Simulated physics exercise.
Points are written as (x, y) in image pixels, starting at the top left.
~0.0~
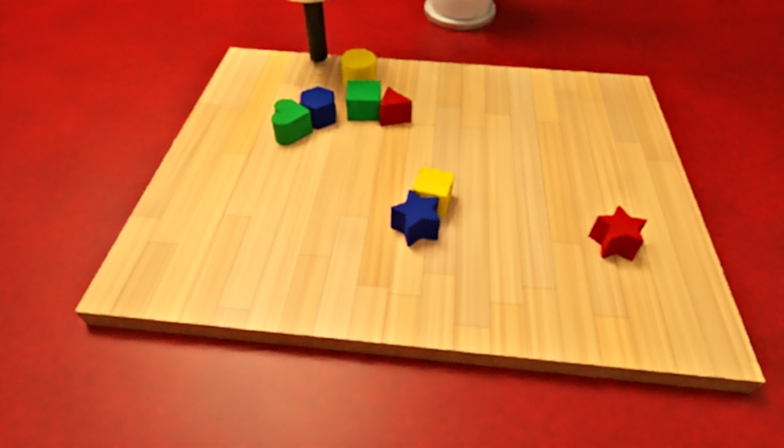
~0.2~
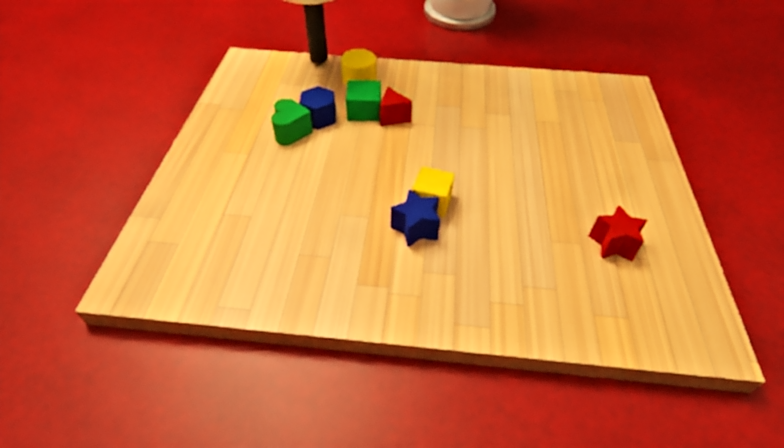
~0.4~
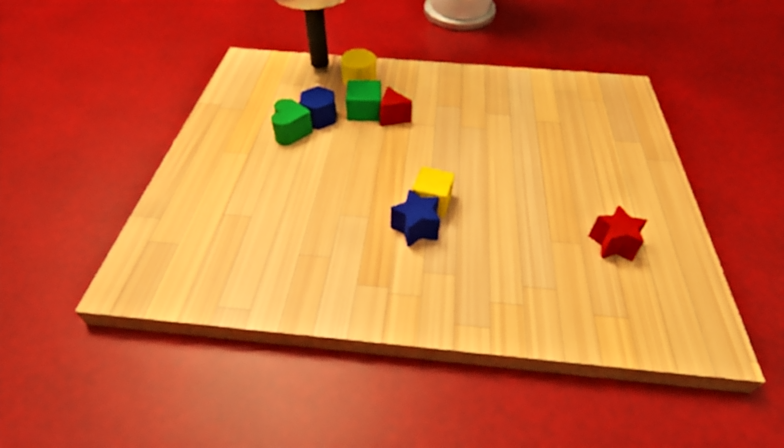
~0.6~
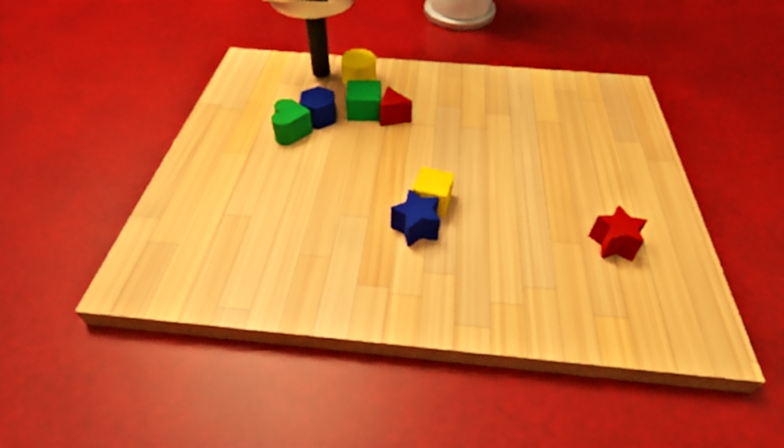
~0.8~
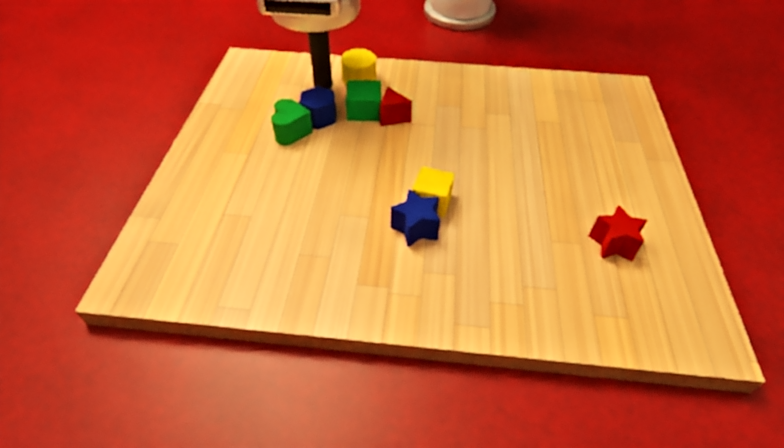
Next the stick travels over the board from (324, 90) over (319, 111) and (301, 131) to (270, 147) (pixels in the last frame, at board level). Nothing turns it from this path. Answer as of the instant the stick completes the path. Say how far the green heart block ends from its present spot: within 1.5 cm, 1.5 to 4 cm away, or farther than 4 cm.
The answer here is over 4 cm.
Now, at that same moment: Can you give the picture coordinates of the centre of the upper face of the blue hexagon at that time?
My estimate: (315, 123).
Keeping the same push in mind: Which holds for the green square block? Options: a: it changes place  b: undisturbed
b.
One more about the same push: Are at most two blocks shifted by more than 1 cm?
Yes, that is what happens.
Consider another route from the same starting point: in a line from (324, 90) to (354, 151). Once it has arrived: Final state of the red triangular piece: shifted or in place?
It's unmoved.
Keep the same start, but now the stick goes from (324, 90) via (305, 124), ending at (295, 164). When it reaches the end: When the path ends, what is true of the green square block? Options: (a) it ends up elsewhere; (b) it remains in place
That would be b.
On the path given first. One third of the way, stick (319, 106); green heart block (281, 118), turned 25° clockwise; blue hexagon (314, 108).
Two thirds of the way, stick (300, 126); green heart block (273, 123), turned 30° clockwise; blue hexagon (315, 123), turned 15° anticlockwise.
At the end, stick (269, 141); green heart block (243, 139); blue hexagon (315, 123), turned 15° anticlockwise; yellow round block unmoved; green square block unmoved.
